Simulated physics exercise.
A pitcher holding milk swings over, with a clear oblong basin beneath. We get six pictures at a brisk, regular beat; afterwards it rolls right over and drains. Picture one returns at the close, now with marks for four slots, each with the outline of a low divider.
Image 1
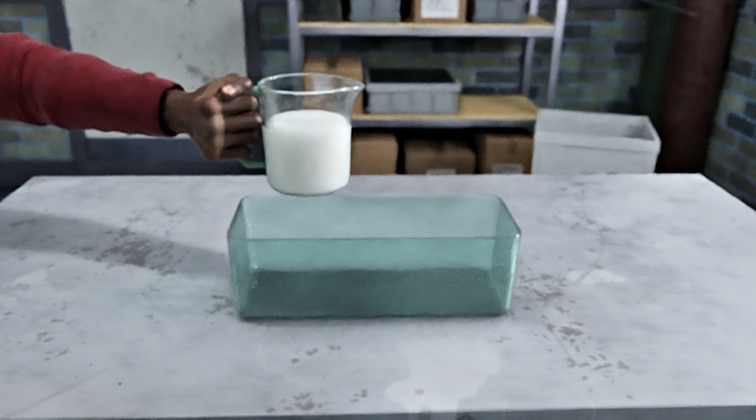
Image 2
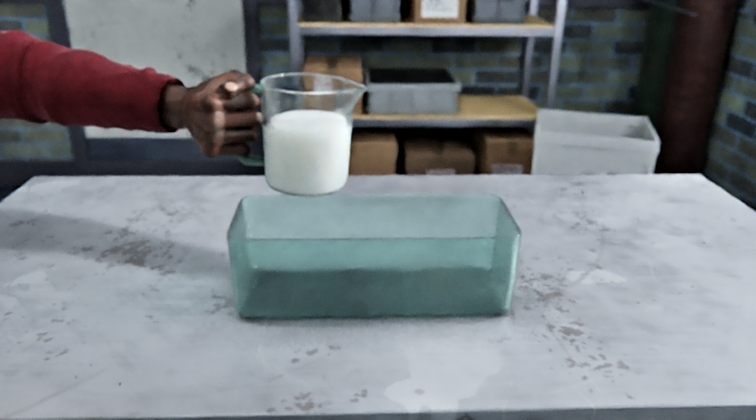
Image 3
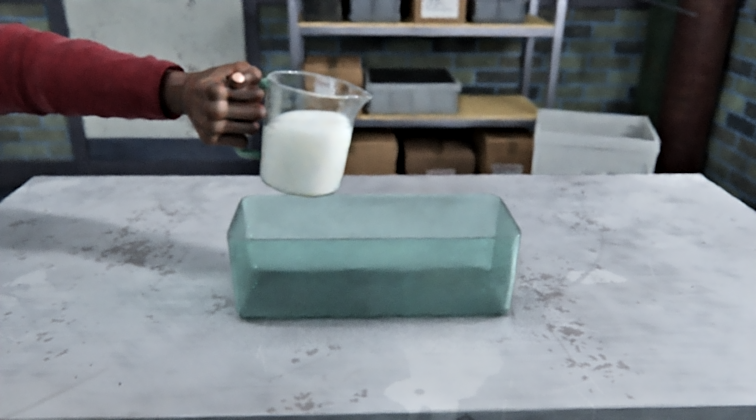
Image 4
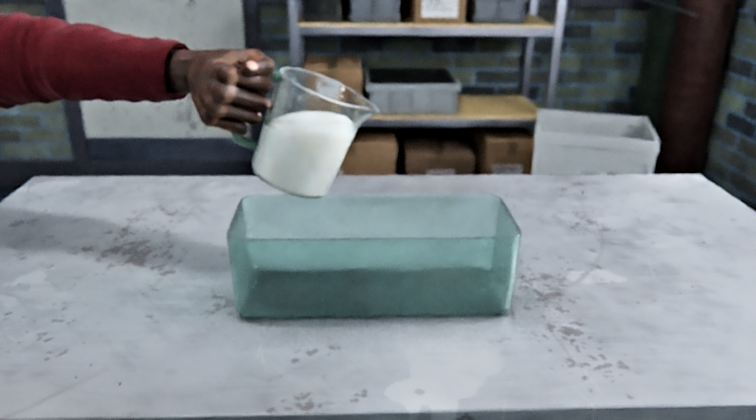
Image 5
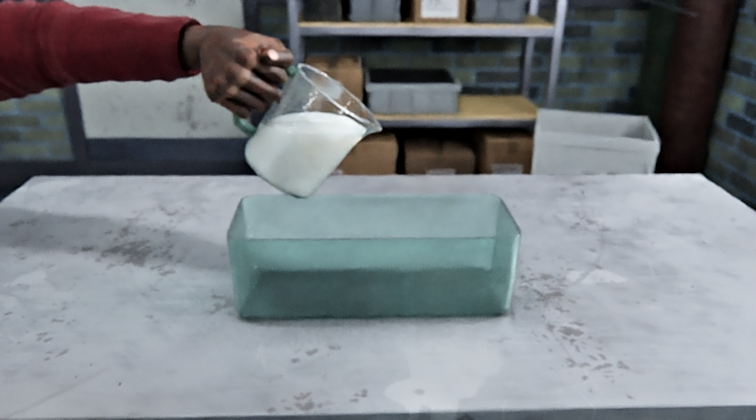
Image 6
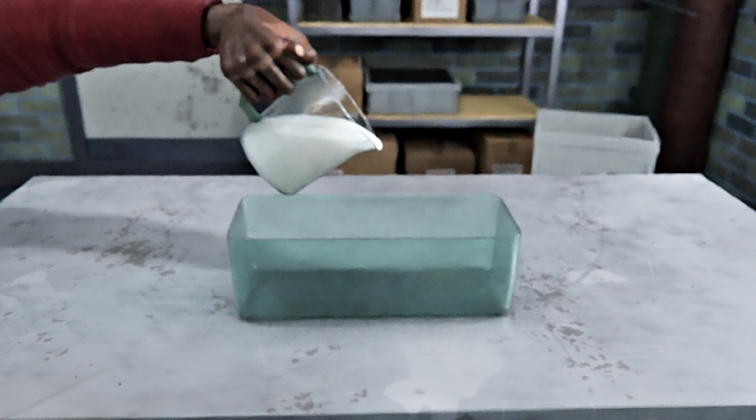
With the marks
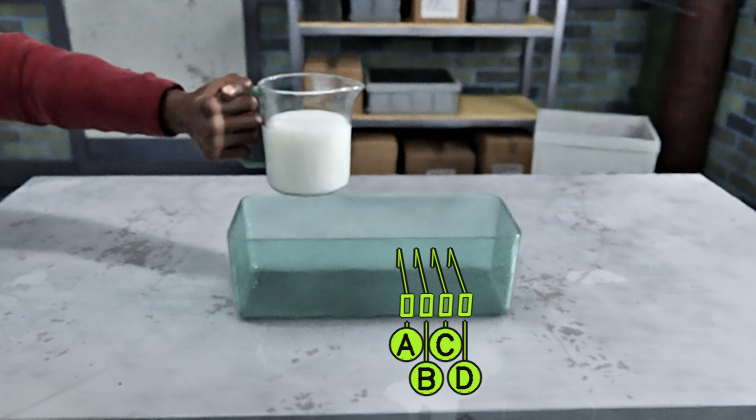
A hand in a red sleeve reaches in from the left, holding a clear glass pitcher of white milk above a worn pale tabletop, seen from the front and slightly above. A greenish clear oblong basin sits below, with metal shelves of boxes and bins against a brick wall behind. The hand steadily tilts the pitcher rightward, the milk shifting toward its lip, while the camera stays still.
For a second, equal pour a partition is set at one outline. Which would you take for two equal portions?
A works best here.
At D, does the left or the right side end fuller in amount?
The left side.
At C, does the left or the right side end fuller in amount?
The left side.
On the marked copy, A at (406, 322); B at (426, 322); C at (445, 322); D at (464, 321).
With A, about 52 % ends left of the wall and 48 % right of it.
With B, about 85 % ends left of the wall and 12 % right of it; 3 % is lost outside.
With C, about 84 % ends left of the wall and 12 % right of it; 4 % is lost outside.
With D, about 84 % ends left of the wall and 14 % right of it.
